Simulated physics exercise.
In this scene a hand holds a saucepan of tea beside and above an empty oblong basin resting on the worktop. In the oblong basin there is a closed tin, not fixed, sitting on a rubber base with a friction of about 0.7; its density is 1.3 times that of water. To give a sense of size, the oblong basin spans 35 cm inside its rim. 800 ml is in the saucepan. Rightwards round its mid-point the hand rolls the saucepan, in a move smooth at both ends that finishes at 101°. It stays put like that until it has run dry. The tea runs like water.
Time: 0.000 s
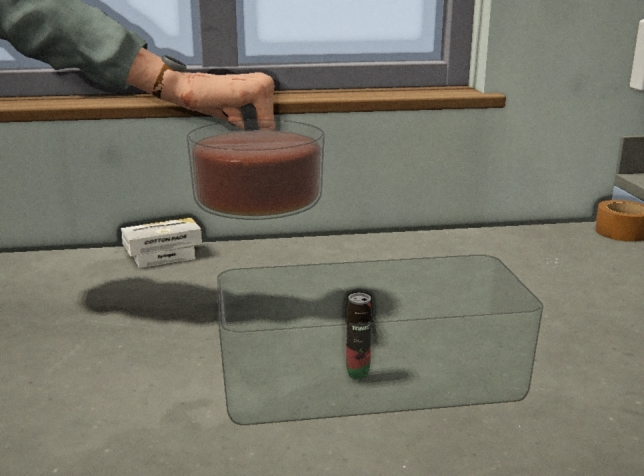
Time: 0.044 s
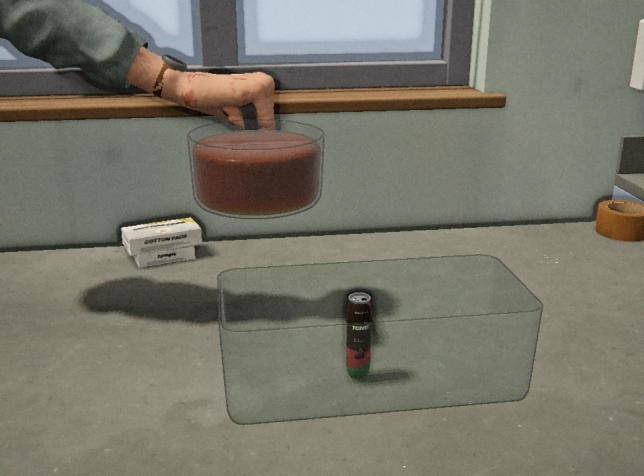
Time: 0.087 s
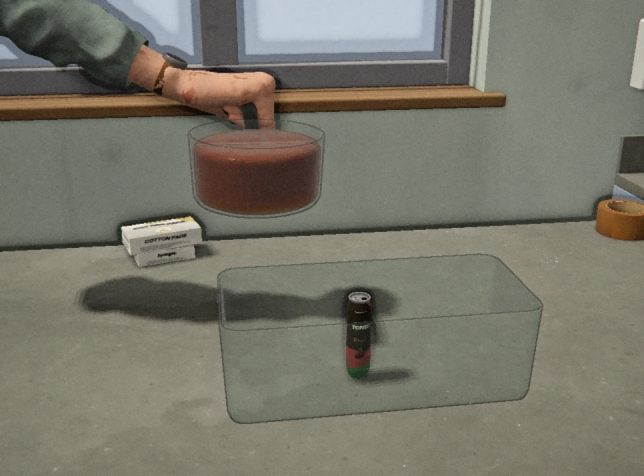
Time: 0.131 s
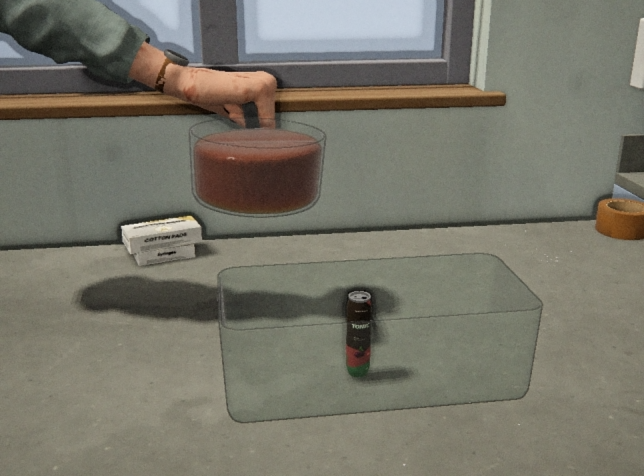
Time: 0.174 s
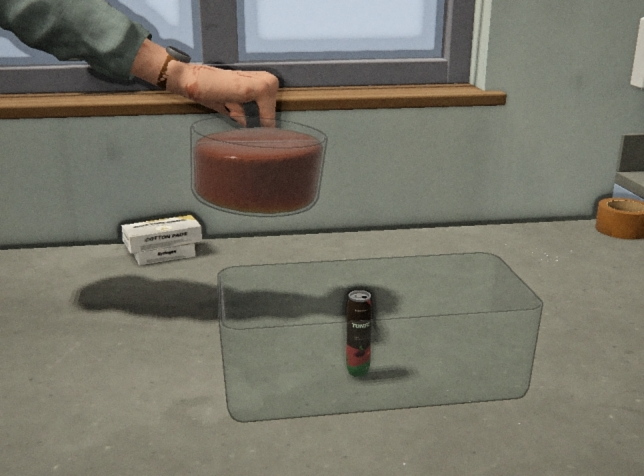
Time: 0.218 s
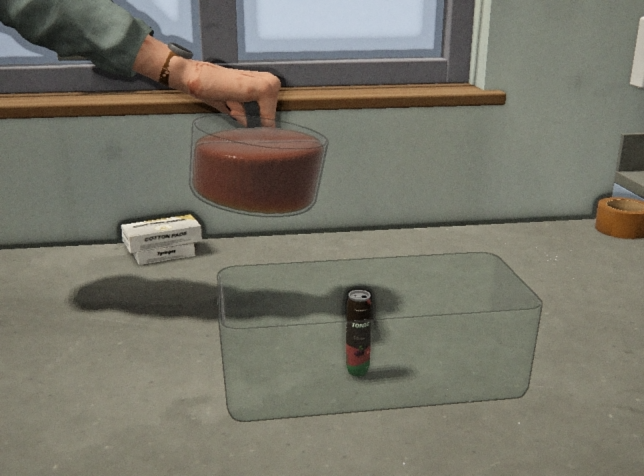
A hand in a green sleeve, reaching in from the upper left, holds still at first, then rolls a clear round saucepan of reddish-brown tea slightly rightwards. Below and to the right, a clear, oblong basin holds a dark, red-and-green tin, with white boxes behind at left and orange tape at far right. The fixed, slightly raised view shows a grey worktop beneath a window.
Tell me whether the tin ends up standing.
It's going to stay vertical.
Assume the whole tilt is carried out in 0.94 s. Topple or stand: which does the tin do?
The tin stays up.
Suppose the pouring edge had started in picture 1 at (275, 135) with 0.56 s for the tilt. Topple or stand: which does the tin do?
Result: Tin tipped over.
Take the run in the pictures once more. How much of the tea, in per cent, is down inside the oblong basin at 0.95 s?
76 %, more or less.
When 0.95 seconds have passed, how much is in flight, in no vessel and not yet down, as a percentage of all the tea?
Estimate: Around 12 per cent.
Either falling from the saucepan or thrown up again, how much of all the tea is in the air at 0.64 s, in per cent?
Around 30 in a hundred.
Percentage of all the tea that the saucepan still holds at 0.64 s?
About 60 per cent.
After 0.64 s the tilt is 61° and 60 per cent is still to pour; the tin stands where it began.
After 0.95 s the tilt is 95° and 12 per cent is still to pour; the tin stands where it began.
After 1.28 s the tilt is 101° and 1 per cent is still to pour; the tin stands where it began.
After 1.63 s the tilt is 101° and 0 per cent is still to pour; the tin stands where it began.
In the end the tin stands where it began.
